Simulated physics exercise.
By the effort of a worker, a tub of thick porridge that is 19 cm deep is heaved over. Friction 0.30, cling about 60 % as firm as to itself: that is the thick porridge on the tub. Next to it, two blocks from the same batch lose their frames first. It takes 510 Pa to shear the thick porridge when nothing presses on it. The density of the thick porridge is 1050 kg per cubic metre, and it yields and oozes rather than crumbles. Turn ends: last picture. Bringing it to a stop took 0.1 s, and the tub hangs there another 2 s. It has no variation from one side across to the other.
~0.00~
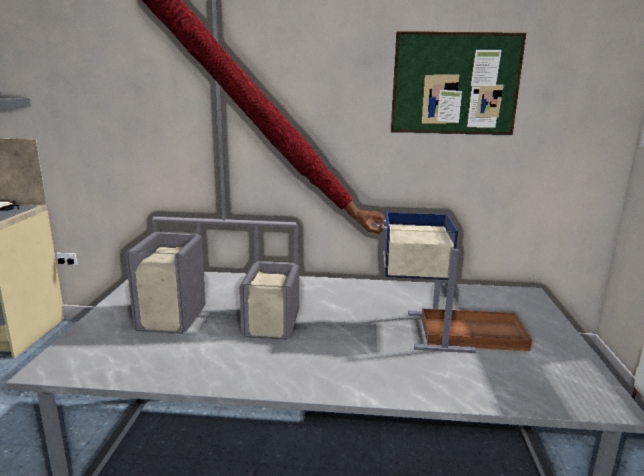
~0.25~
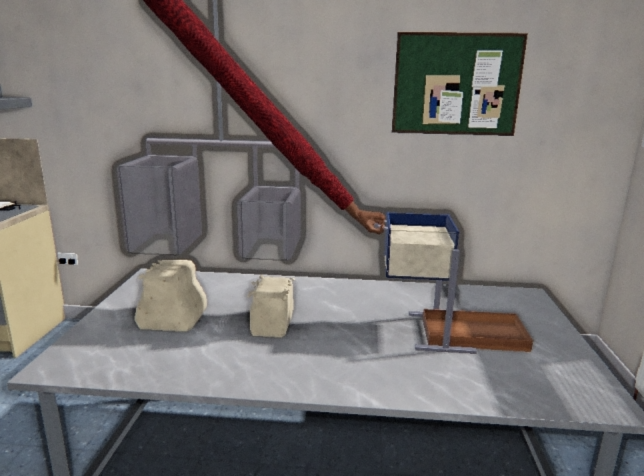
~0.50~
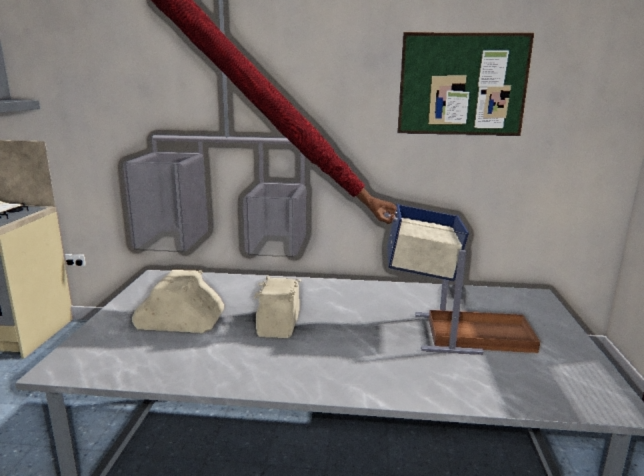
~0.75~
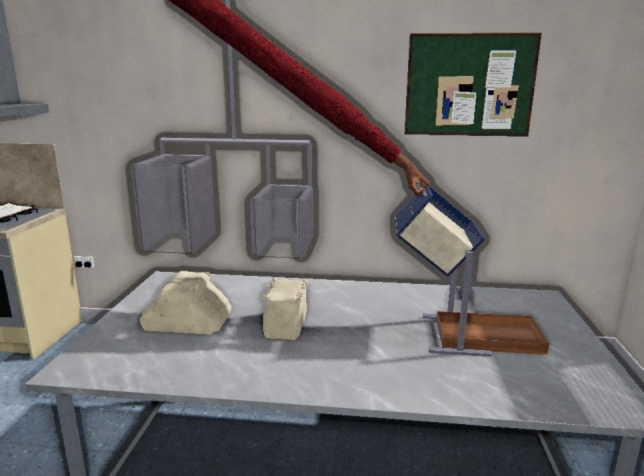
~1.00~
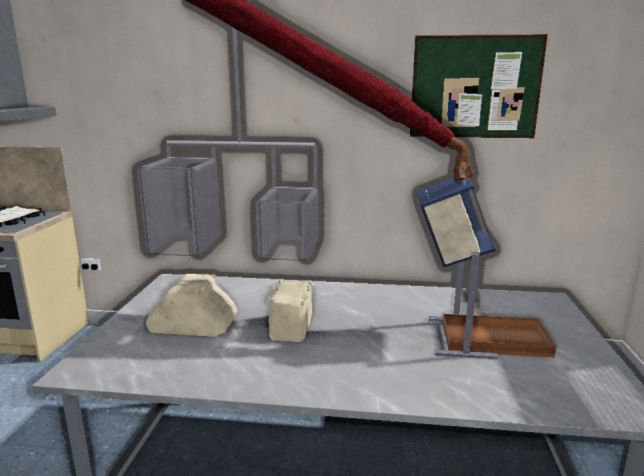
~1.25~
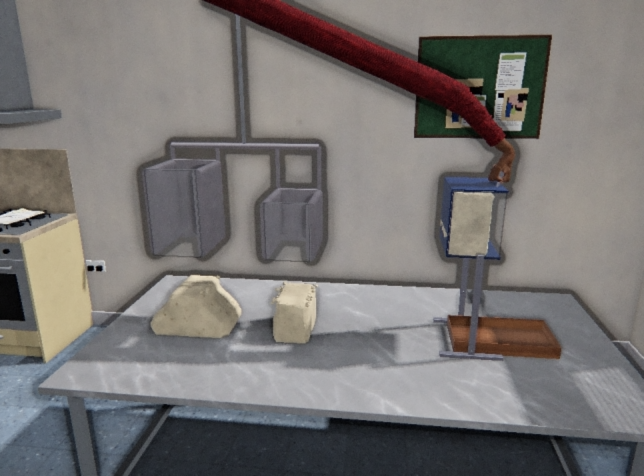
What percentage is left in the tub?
About 54 %.
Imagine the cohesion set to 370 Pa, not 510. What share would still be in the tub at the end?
That comes out at roughly 45 %.
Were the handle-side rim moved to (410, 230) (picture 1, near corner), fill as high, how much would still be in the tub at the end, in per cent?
The tub would end up holding some 100 % of it.
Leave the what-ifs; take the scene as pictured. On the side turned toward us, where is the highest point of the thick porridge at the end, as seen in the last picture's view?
Close to pixel (467, 228).
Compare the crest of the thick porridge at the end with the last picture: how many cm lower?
13 cm.
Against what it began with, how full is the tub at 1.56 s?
The tub holds some 85 % at that moment.
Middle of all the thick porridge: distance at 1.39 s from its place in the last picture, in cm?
Shift: Some 3 cm.
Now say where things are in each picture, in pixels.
In the first frame, handle-side rim at (390, 229), tilt 0 degrees; highest point of the thick porridge at (403, 242); test blocks 29 cm, 19 cm high (left to right).
In the second frame, handle-side rim at (391, 230), tilt 0 degrees; highest point of the thick porridge at (403, 243); test blocks 24 cm, 18 cm high (left to right).
In the third frame, handle-side rim at (402, 221), tilt 9 degrees; highest point of the thick porridge at (403, 234); test blocks 19 cm, 18 cm high (left to right).
In the fourth frame, handle-side rim at (433, 198), tilt 38 degrees; highest point of the thick porridge at (426, 210); test blocks 19 cm, 18 cm high (left to right).
In the fifth frame, handle-side rim at (474, 189), tilt 67 degrees; highest point of the thick porridge at (461, 196); test blocks 19 cm, 18 cm high (left to right).
In the sixth frame, handle-side rim at (507, 193), tilt 90 degrees; highest point of the thick porridge at (459, 193); test blocks 19 cm, 18 cm high (left to right).
By 1.39 s, the tub is at 90 degrees and holds 100 %.
By 1.56 s, the tub is at 90 degrees and holds 86 %.
By 1.73 s, the tub is at 90 degrees and holds 65 %.
By 1.90 s, the tub is at 90 degrees and holds 54 %.
By 3.25 s, at the end, the tub is at 90 degrees and holds 54 %.
